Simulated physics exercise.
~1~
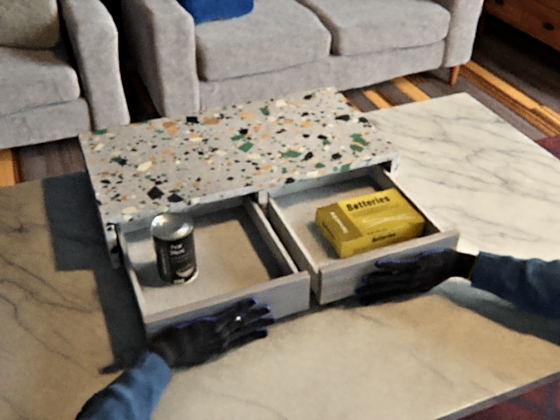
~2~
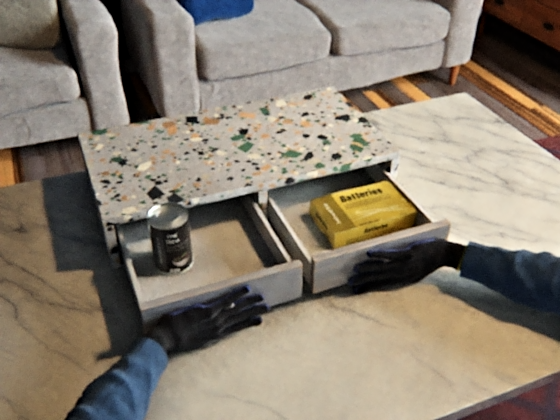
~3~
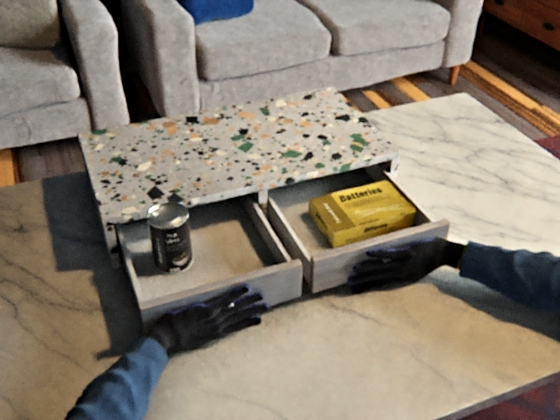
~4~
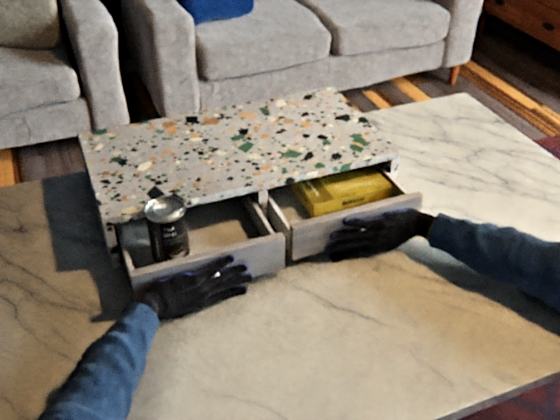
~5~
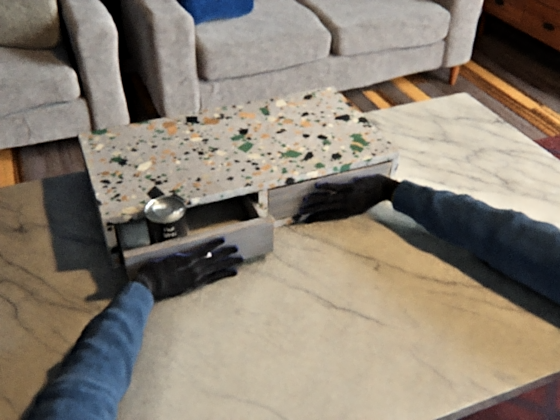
In the video, two dark-gloved hands push the open drawers of a low speckled-top cabinet, the left holding an upright dark can and the right a yellow box of batteries. The right drawer slides fully shut, hiding the box, while the left moves partway in and remains ajar.
